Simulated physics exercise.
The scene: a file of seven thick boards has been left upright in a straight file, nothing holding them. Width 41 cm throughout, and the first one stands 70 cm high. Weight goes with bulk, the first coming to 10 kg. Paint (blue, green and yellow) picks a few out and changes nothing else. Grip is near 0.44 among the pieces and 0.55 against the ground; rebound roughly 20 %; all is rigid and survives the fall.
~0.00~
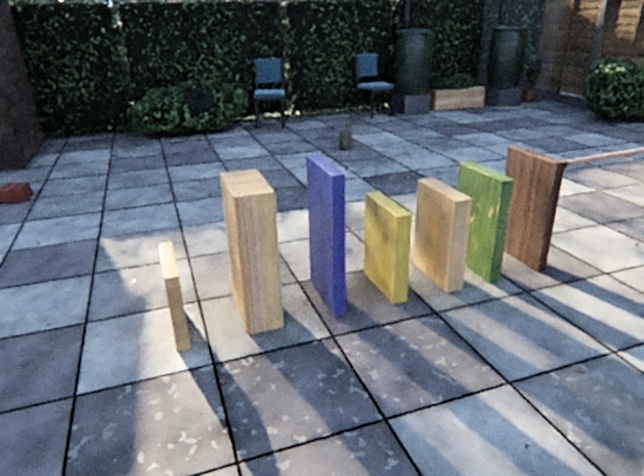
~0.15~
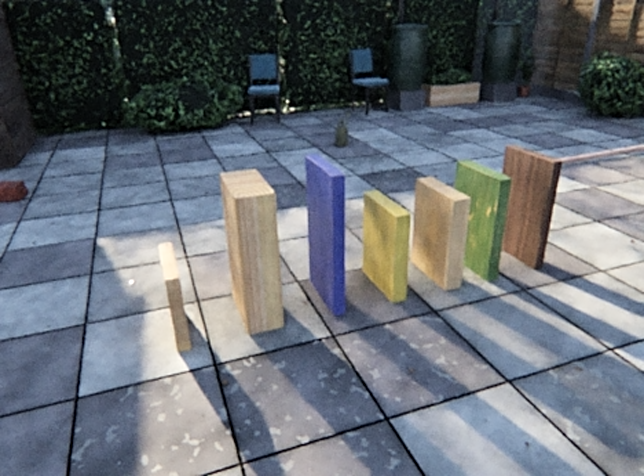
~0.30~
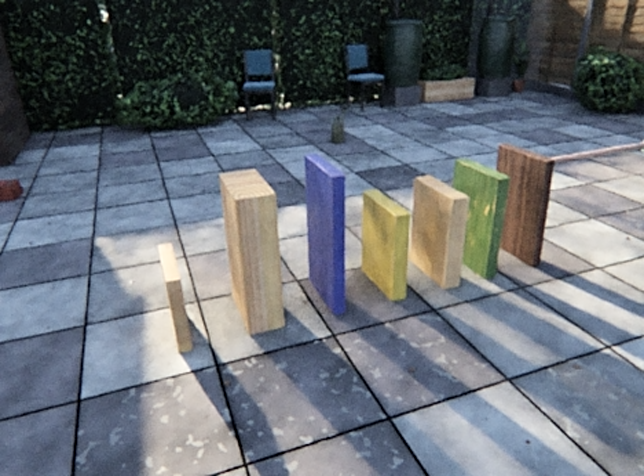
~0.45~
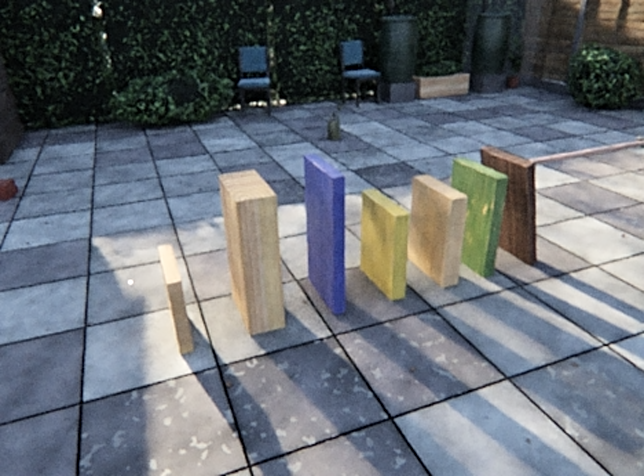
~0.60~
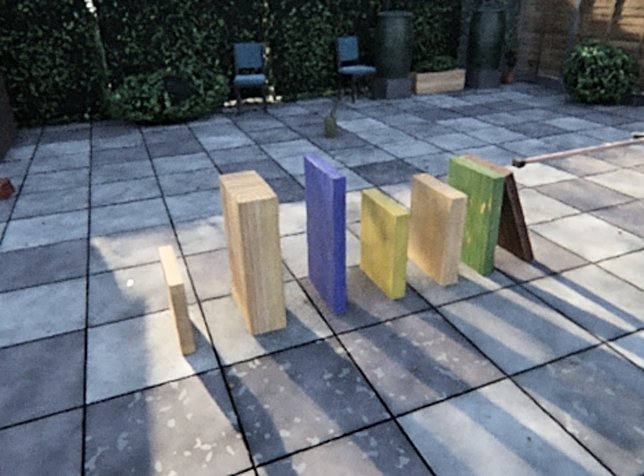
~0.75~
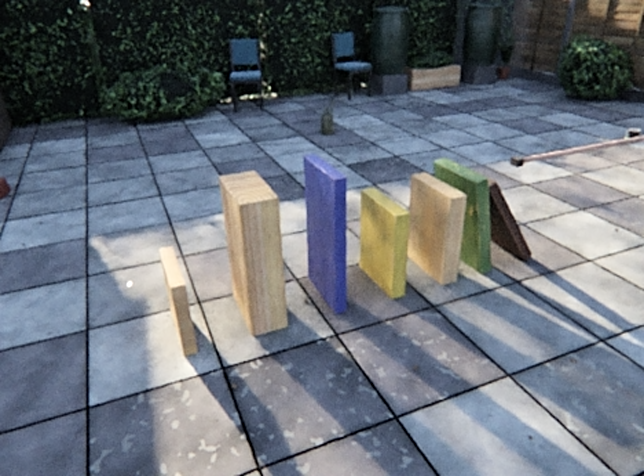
A thin pole slides in from the right toward a line of seven upright boards on a sunlit patio and pushes the dark brown one at the right end. The brown board tips left against the green board, which then leans toward the tan one beside it, while the others stay upright.
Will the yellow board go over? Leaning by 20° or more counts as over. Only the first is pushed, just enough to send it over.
The yellow board topples.
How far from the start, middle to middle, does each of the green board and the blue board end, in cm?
Green 40, blue 50.
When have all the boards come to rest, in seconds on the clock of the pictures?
Near 2.5 s.
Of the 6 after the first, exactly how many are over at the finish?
It comes to 6.
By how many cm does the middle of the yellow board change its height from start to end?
It ends some 15 cm lower.
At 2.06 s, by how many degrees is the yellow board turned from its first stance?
Roughly 70°.
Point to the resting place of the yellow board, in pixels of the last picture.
Around (338, 278).
Around 1.08 s, 2 of the 6 other boards over; yellow board unmoved; green board tipped 40°.
Around 1.48 s, 4 of the 6 other boards over; yellow board tipped 55°; green board tipped 67°.
Around 2.06 s, 6 of the 6 other boards over; yellow board tipped 75°; green board tipped 73°.
Finally (2.6 s), 6 of the 6 other boards over; yellow board lying flat; green board tipped 73°; blue board tipped 60°. Not one is left standing. Seen by the last camera, middles, yellow board near (338, 278), green board near (422, 248).
